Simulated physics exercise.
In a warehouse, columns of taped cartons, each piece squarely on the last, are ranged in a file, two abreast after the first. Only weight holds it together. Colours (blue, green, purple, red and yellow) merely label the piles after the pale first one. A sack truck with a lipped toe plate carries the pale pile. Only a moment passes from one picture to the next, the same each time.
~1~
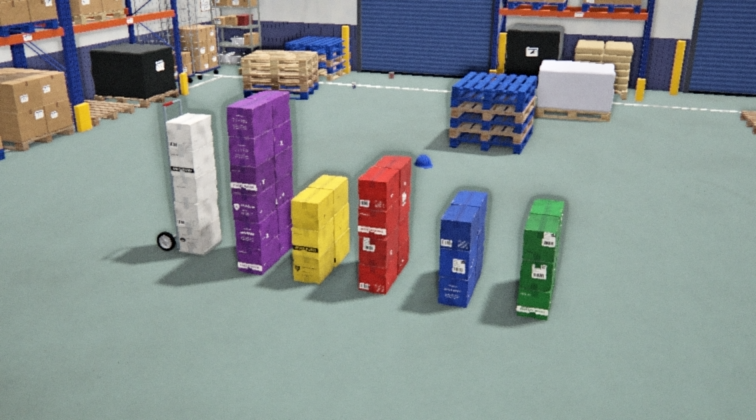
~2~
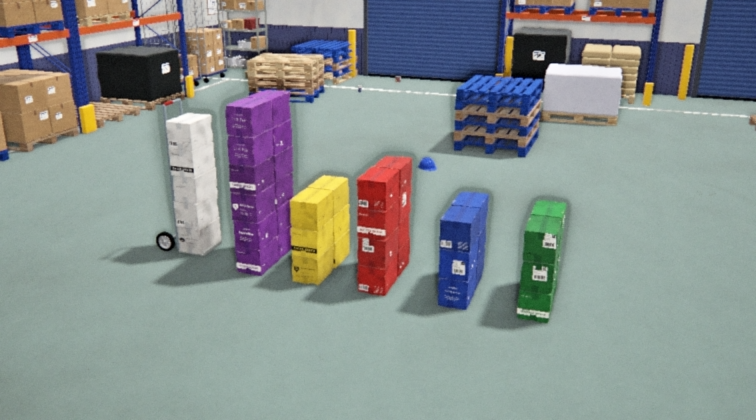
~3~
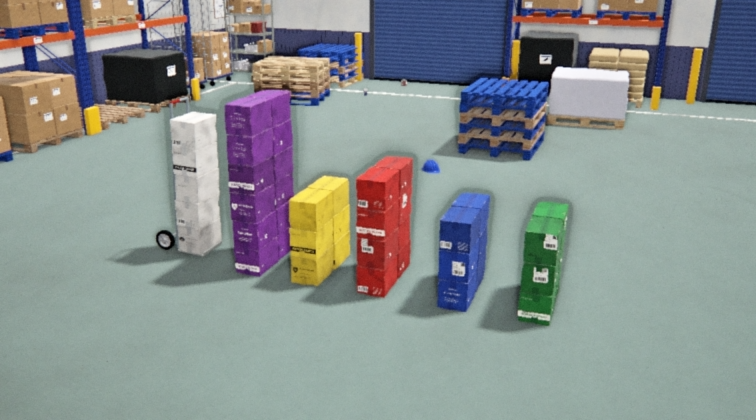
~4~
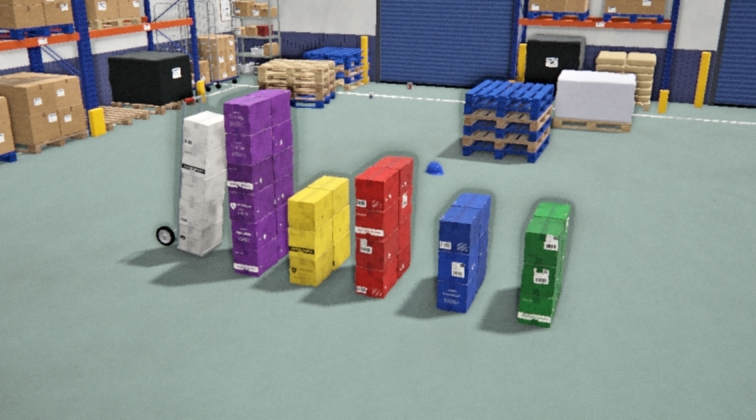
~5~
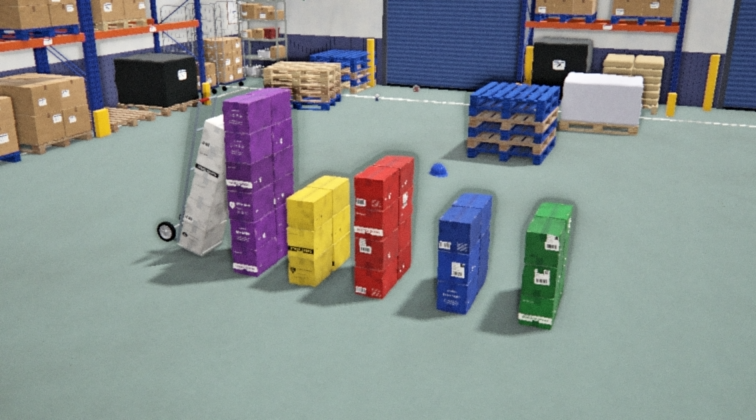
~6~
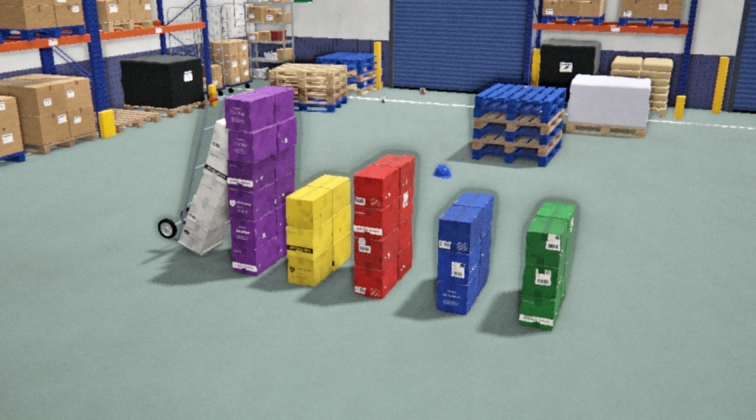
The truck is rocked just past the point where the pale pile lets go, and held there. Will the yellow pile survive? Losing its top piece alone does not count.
In the end the yellow column loses a good part of its height.
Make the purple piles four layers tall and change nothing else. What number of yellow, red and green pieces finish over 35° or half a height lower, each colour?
Pile by pile, yellow 6, red 8, green 6.
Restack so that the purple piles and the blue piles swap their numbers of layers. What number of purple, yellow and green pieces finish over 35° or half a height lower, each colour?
The counts are purple 0, yellow 0, green 0.
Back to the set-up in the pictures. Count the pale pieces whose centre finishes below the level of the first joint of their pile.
The count is 2.
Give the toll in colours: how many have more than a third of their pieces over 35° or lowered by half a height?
It comes to 5.
Soon after the last picture, 5 of the pale pile down; none of the 6 yellow cartons down (0 of 38 in all colours); top yellow carton unmoved; top purple carton leaning clearly.
A little later, 5 of the pale pile down; 4 of the 6 yellow cartons down (16 of 38 in all colours); top yellow carton leaning well over; top purple carton leaning well over, about its own height lower.
Later still, 5 of the pale pile down; 6 of the 6 yellow cartons down (30 of 38 in all colours); top yellow carton leaning steeply, about its own height lower; top purple carton leaning steeply, some three heights lower.
At rest, 5 of the pale pile down; 6 of the 6 yellow cartons down (35 of 38 in all colours); top yellow carton leaning well over, about its own height lower; top green carton upside down. As the last picture would show them, middles, top yellow carton near (410, 252), top green carton near (700, 337).
